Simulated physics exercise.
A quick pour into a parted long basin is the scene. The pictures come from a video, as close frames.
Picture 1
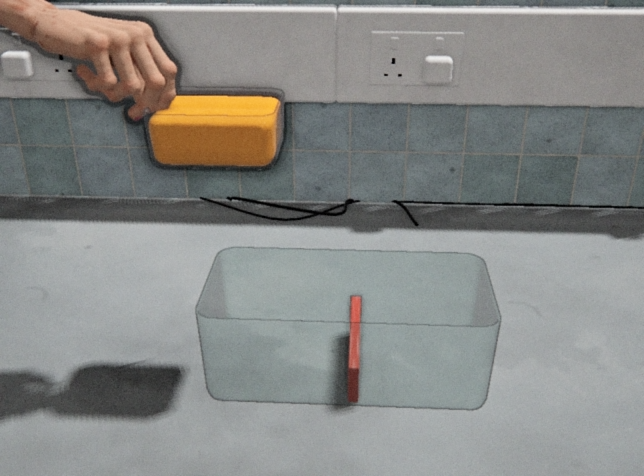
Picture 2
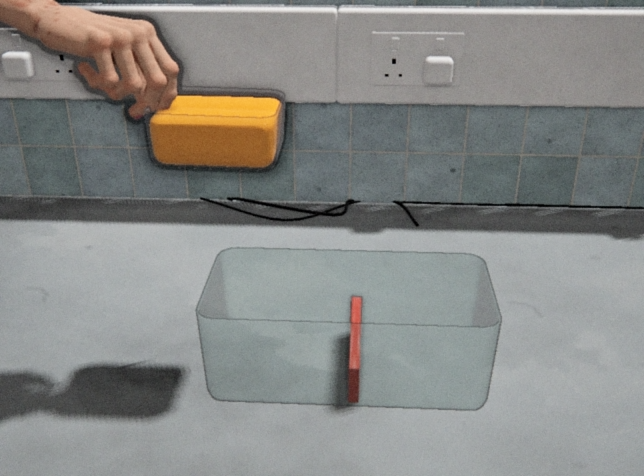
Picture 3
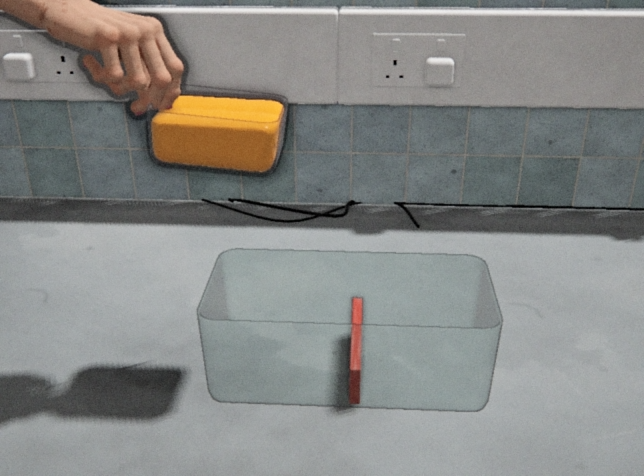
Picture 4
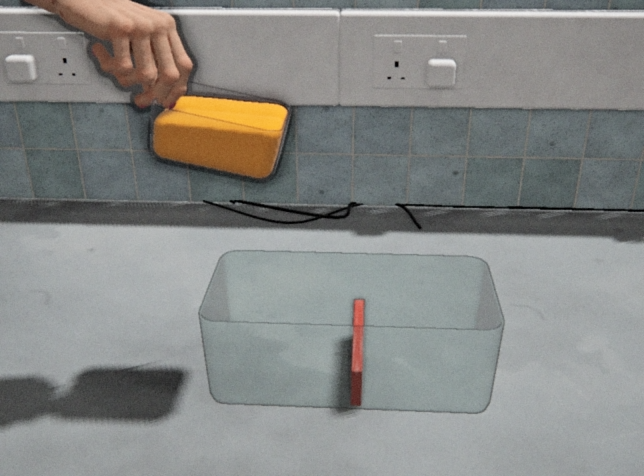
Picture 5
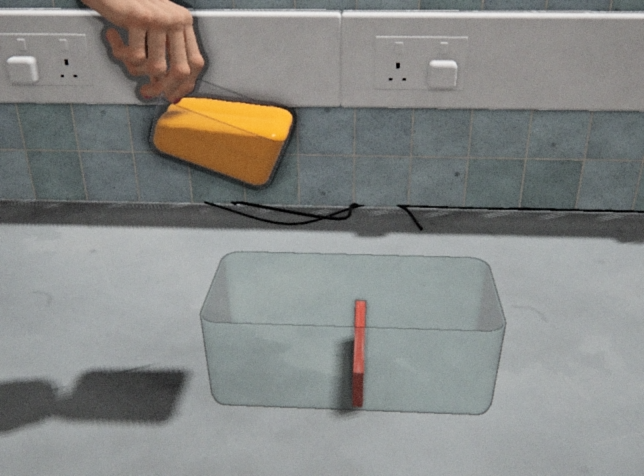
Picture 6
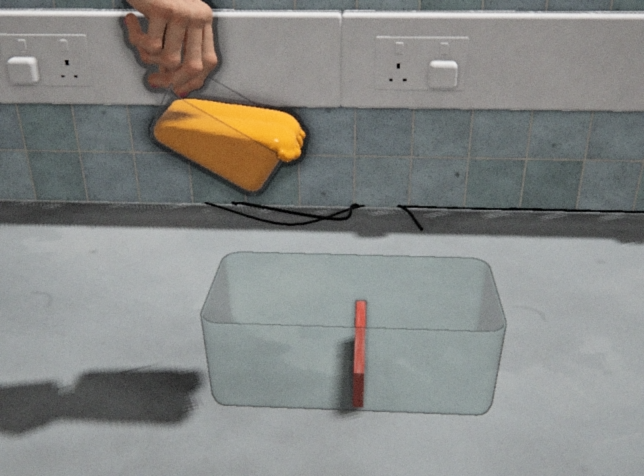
Hand tilting a small container of orange juice steadily to the right above a clear long basin parted by a red wall.
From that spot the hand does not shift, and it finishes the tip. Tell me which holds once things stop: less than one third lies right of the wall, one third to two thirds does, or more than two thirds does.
One third to two thirds lies right of the wall.
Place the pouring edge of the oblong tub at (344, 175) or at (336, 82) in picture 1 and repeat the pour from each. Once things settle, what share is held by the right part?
About 80 % the first time, about 80 % the second.
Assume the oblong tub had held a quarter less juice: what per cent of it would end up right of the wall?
Roughly 15 in a hundred.
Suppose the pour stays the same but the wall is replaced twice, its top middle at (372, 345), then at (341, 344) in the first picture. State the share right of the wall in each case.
In order, some 20 and 65 in a hundred.
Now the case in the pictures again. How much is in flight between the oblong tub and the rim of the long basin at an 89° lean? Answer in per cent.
Something like 55 per cent of it.
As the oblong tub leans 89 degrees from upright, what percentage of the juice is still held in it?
Around 15 percent remains.
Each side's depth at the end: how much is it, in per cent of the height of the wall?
About 20 left, about 20 right.
A moment on, the oblong tub is tipped on its side and 14 per cent is still to pour, 13 is left of the wall and 20 right of it.
Next, the oblong tub is tipped right over and 3 per cent is still to pour, 47 is left of the wall and 44 right of it.
Then the oblong tub is tipped right over and 0 per cent is still to pour, 54 is left of the wall and 44 right of it.
Later the oblong tub is tipped right over and 0 per cent is still to pour, 54 is left of the wall and 44 right of it.
In the end 54 per cent lies left of the wall, 44 right of it and 1 outside.
